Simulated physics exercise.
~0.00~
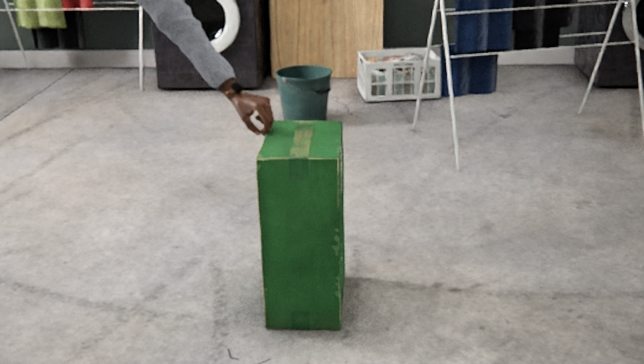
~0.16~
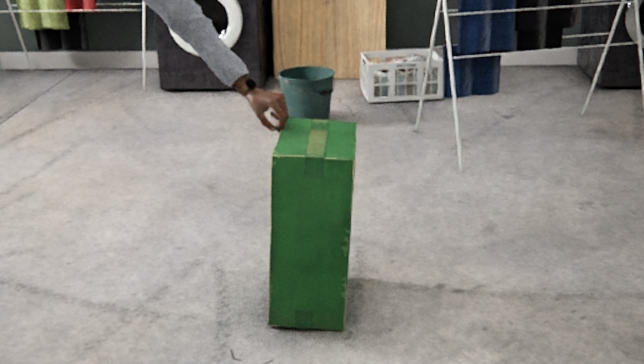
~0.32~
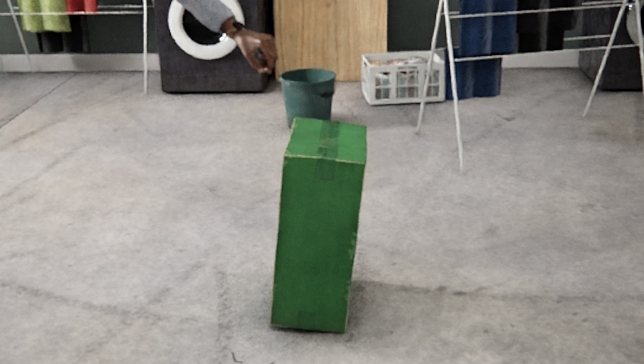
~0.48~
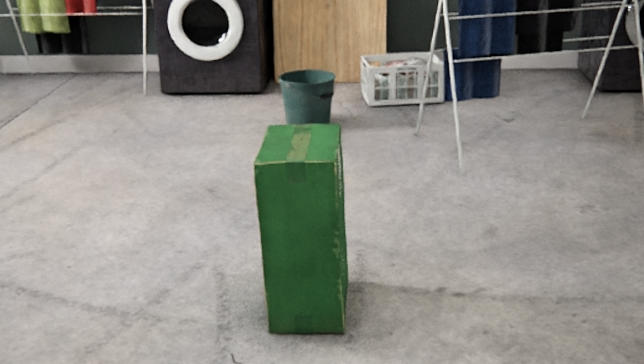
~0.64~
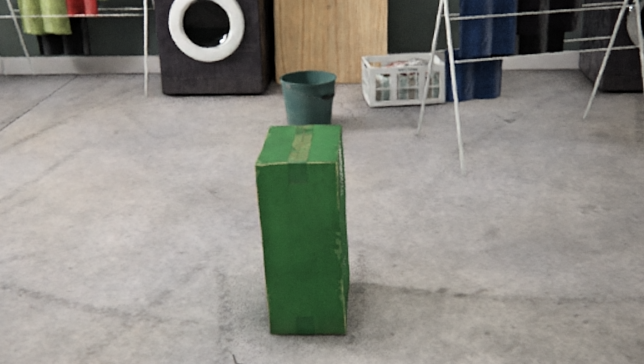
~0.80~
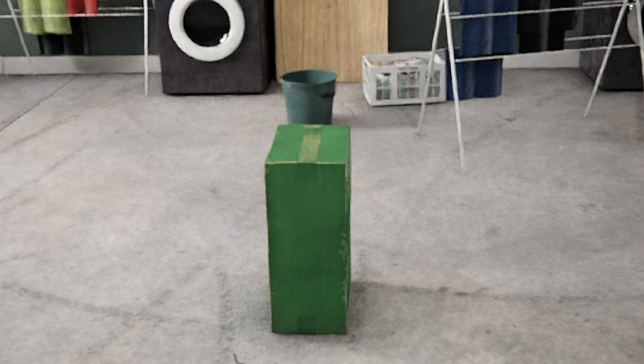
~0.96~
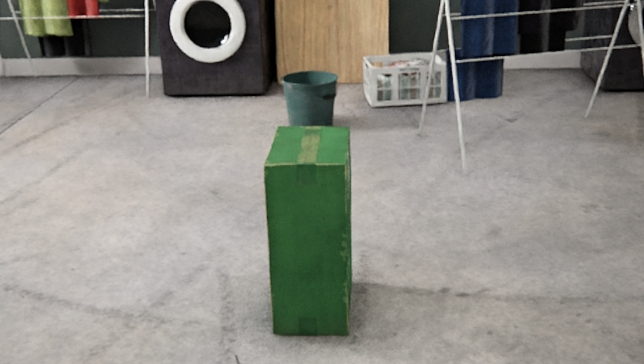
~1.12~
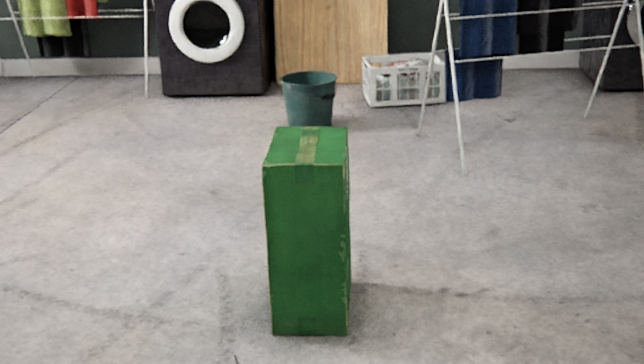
A tall green parcel tips right from a hand's shove, then rocks back and settles upright.
